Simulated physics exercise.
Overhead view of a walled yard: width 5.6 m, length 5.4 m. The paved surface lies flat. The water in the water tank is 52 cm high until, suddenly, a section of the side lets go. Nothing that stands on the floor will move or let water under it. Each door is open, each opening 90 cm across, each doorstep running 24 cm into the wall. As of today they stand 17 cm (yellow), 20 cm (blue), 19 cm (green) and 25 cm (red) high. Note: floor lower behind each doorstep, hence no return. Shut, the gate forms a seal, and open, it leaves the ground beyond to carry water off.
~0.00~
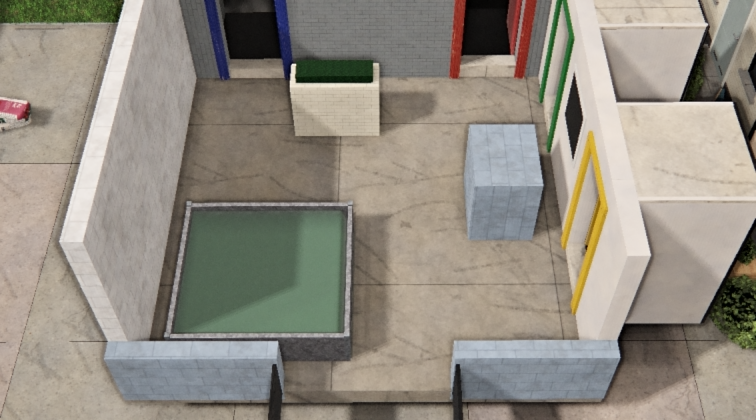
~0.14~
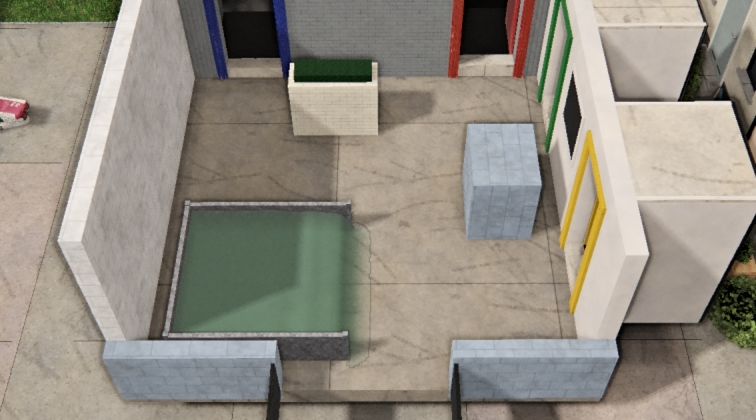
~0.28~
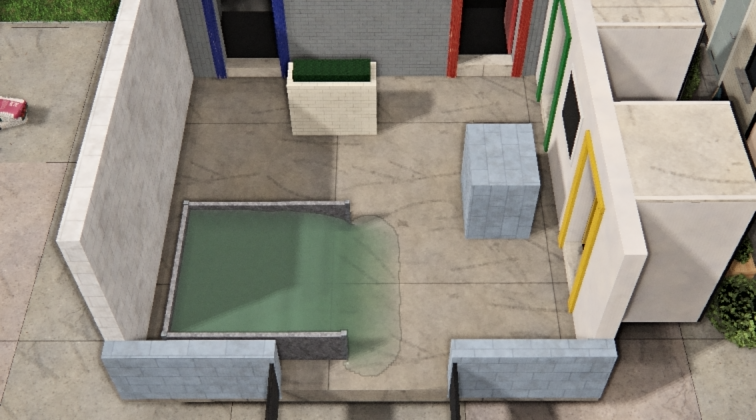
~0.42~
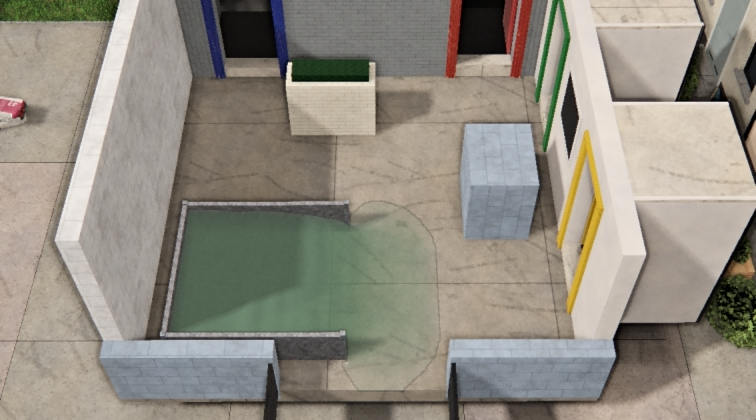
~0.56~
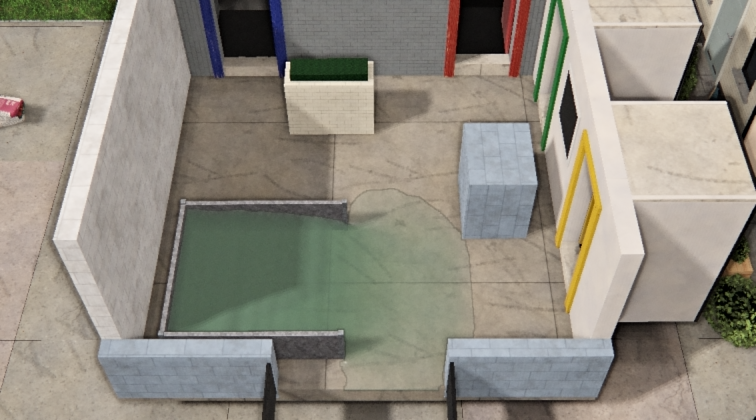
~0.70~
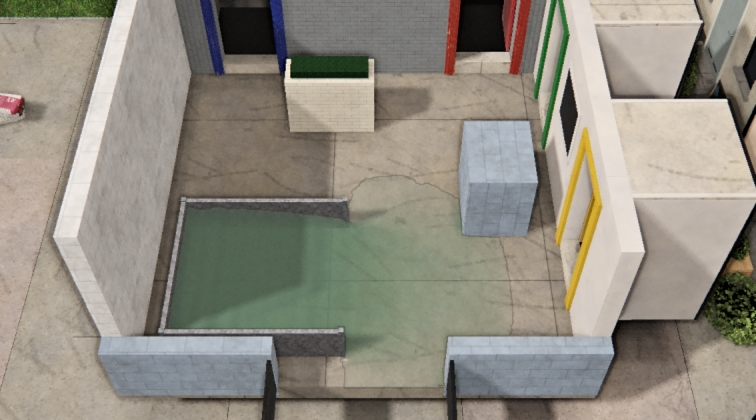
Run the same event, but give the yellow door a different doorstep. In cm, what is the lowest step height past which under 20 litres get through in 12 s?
Close to 27 cm is just enough.
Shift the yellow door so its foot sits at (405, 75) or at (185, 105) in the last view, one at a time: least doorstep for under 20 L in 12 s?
First place around 9.0 cm, second around 9.0 cm.
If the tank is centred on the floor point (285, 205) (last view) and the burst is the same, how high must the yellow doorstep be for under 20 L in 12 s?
With that change, some 15 centimetres.
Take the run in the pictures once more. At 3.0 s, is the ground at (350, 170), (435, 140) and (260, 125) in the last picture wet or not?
One by one: Clear, drenched, clear.
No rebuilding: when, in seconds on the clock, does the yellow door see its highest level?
Roughly 2.4 s.
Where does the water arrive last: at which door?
Coming last is the blue one.
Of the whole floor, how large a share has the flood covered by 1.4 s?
Around 35 per cent of the floor.
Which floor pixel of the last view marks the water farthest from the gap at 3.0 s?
Lab note: Front tip approx. (534, 80).
After 1.4 s water covers 35 % of the floor, deepest (32 cm) near (576, 356); 24 cm at the yellow door, 5 litres in over its 17 cm doorstep.
After 3.0 s water covers 55 % of the floor, deepest (30 cm) near (520, 242); 28 cm at the yellow door, 109 litres in over its 17 cm doorstep.
After 12.0 s water covers 95 % of the floor, deepest (12 cm) near (139, 369); 4 cm at the yellow door, 150 litres in over its 17 cm doorstep.
At the yellow door as built, the water arrived by 1.0 s and peaked near 32 cm at 2.4 s.
With a doorstep of 23.5 cm, 48 litres would have come in within the 12 s; with 32 cm, 1 litre. So under 20 litres takes about 27 cm.
